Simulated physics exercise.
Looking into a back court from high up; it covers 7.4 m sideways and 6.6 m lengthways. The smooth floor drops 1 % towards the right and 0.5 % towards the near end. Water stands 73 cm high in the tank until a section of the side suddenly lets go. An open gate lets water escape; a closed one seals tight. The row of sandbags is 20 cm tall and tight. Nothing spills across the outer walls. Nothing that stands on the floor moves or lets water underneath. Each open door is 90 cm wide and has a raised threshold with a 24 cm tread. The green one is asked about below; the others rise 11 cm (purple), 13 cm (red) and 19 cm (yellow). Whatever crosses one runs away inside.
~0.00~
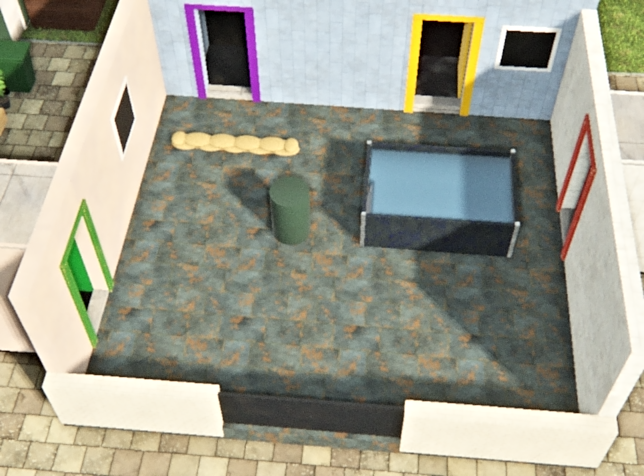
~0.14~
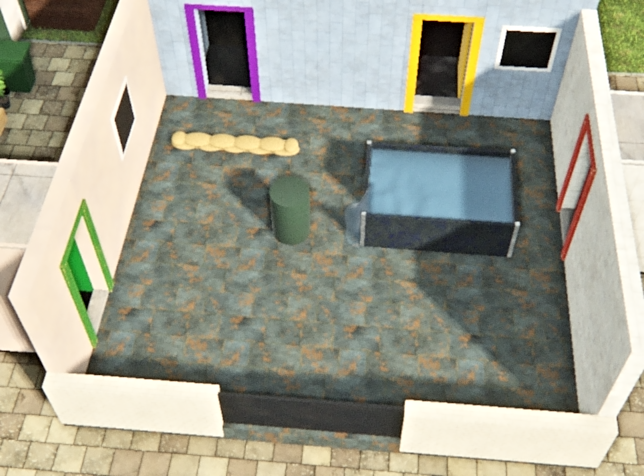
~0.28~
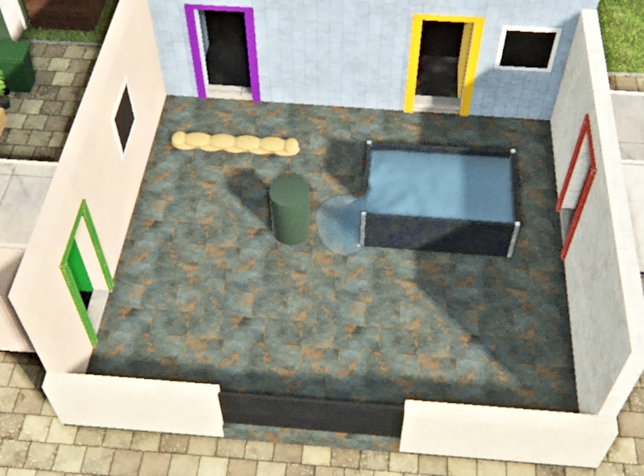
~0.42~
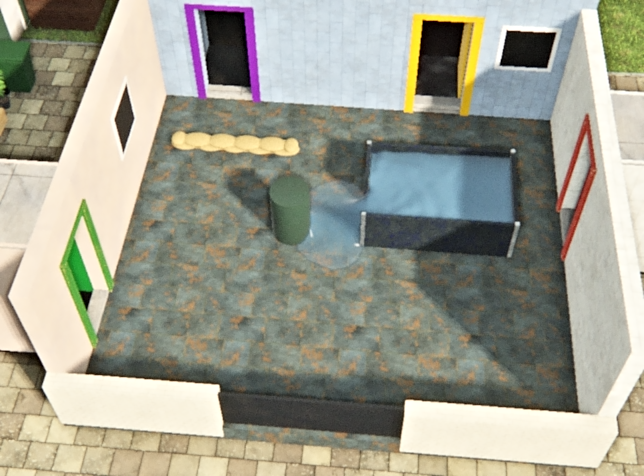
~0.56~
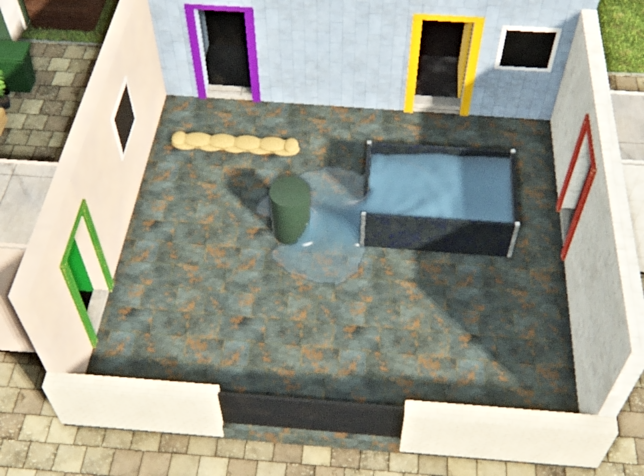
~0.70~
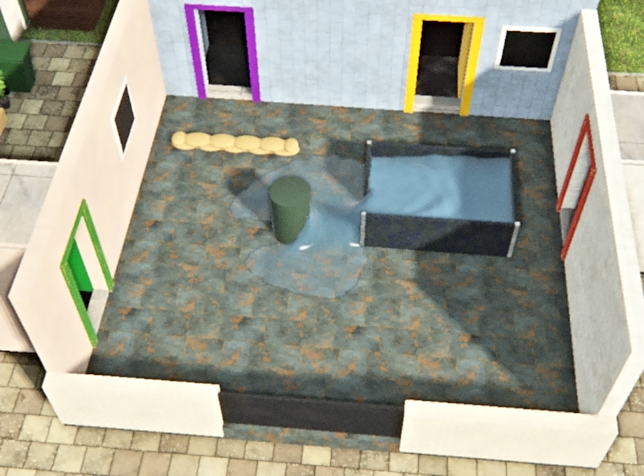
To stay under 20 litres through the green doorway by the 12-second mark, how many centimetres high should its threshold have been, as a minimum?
Some 9 cm above the ground.
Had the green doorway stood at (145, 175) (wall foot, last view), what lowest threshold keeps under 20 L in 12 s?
Roughly 20 cm.
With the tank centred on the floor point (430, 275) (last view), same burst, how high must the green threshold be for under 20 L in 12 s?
Then roughly 17 cm.
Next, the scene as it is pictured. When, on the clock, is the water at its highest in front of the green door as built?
Near 4.0 s.
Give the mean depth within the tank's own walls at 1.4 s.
Some 53 cm.
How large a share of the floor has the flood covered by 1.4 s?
Some 20 per cent of it.
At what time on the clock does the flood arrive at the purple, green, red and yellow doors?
Arrival: Purple 3.0 s, green 2.2 s, red 9.0 s, yellow 3.6 s.
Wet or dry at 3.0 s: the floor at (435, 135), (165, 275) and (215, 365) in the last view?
In turn: Dry, flooded, wet.
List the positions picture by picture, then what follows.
The first frame shows still water, 73 cm deep, in the tank at (440, 185); the green door at (89, 279) is dry.
In the second frame, the front is at (348, 215), 0.3 m from the gap at (366, 217); 0.2 m2 of floor is wet, 73 cm left at the back.
In the third frame, water pours out at (366, 218) and has run 0.8 m, to (319, 221); about 10 cm deep outside, 73 cm at the back.
In the fourth frame, the gap is at (366, 218), the front 1.3 m out at a hidden place; the back of the tank holds 73 cm.
In the fifth frame, water pours out at (366, 218) and has run 1.8 m, to (262, 212); about 4 cm deep outside, 73 cm at the back.
In the sixth frame, the gap is at (366, 218), the front 2.2 m out at (238, 210); the back of the tank holds 72 cm; the green door at (89, 279), 4.6 m from the gap, is still 2.5 m from the nearest water.
After 1.4 s water covers 20 % of the floor, deepest (48 cm) near (319, 227); it has not reached the green door.
After 3.0 s water covers 50 % of the floor, deepest (30 cm) near (319, 227); 7 cm at the green door, 1 litre in over its 5 cm threshold.
After 12.0 s water covers 95 % of the floor, deepest (14 cm) near (569, 442); 5 cm at the green door, 80 litres in over its 5 cm threshold.
At the green door as built, the water arrived by 2.3 s and peaked near 13 cm at 4.2 s.
Run again over the same 12 s with other heights there, 28 litres in over 8 cm, 10 litres over 11 cm. The limit of 20 litres is kept from about 9 cm up.
